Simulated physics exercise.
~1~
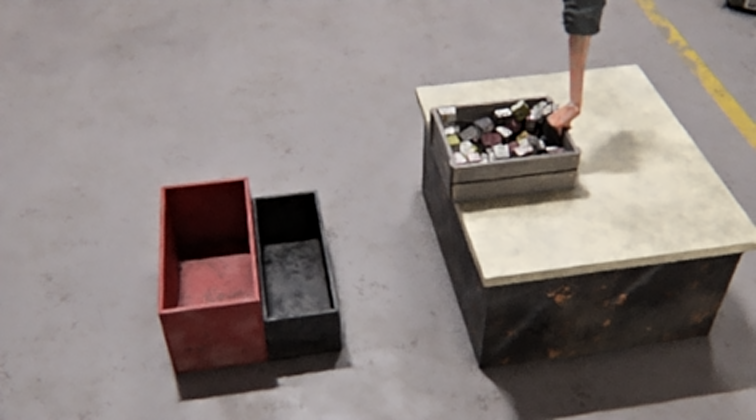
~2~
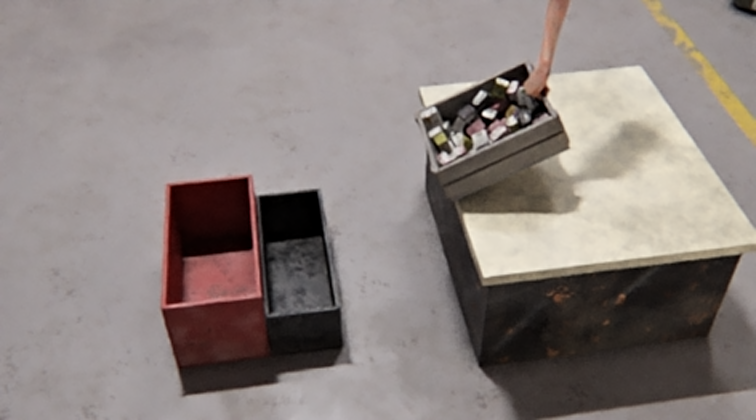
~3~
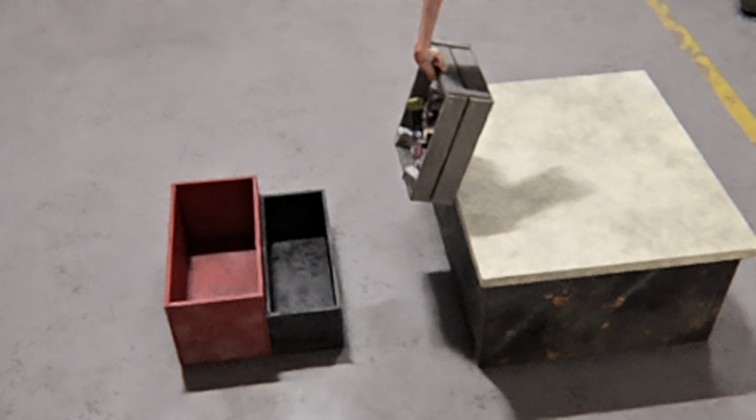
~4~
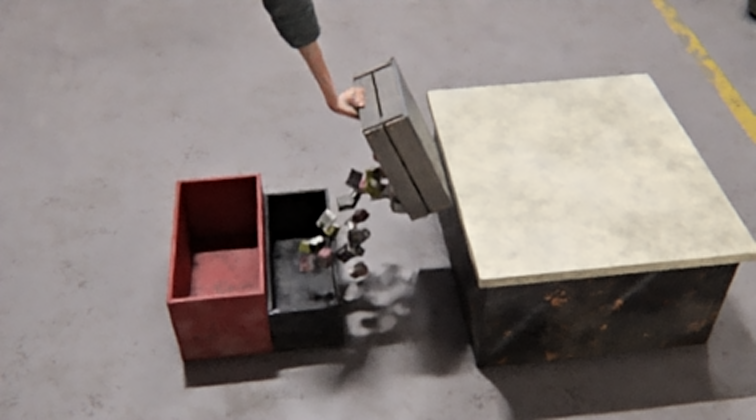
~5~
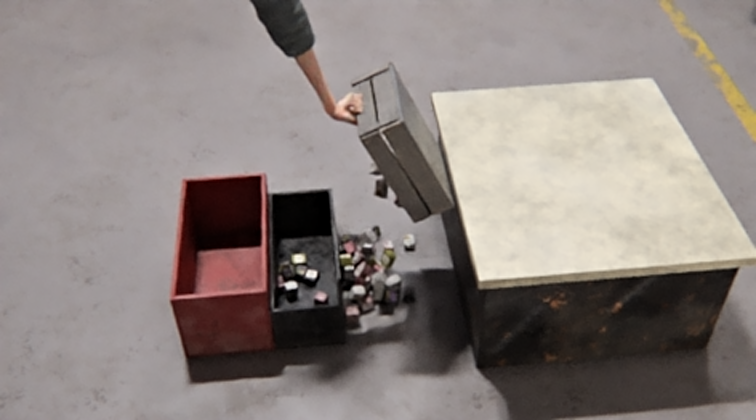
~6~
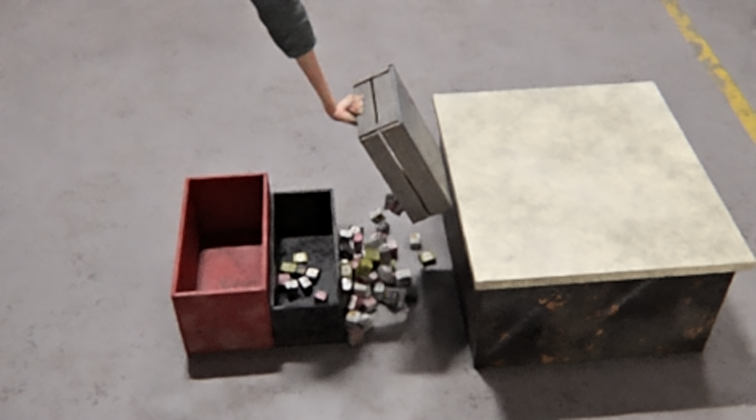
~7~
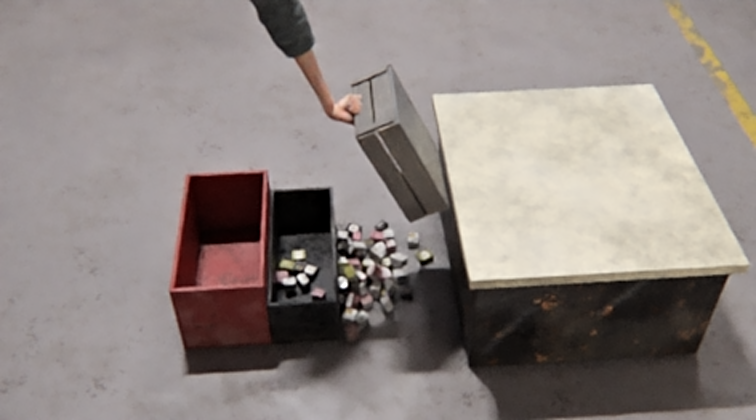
Grey crate of small cartons being lifted off a bench and tipped by hand, most spilling onto the floor beside a black tote, some landing inside.
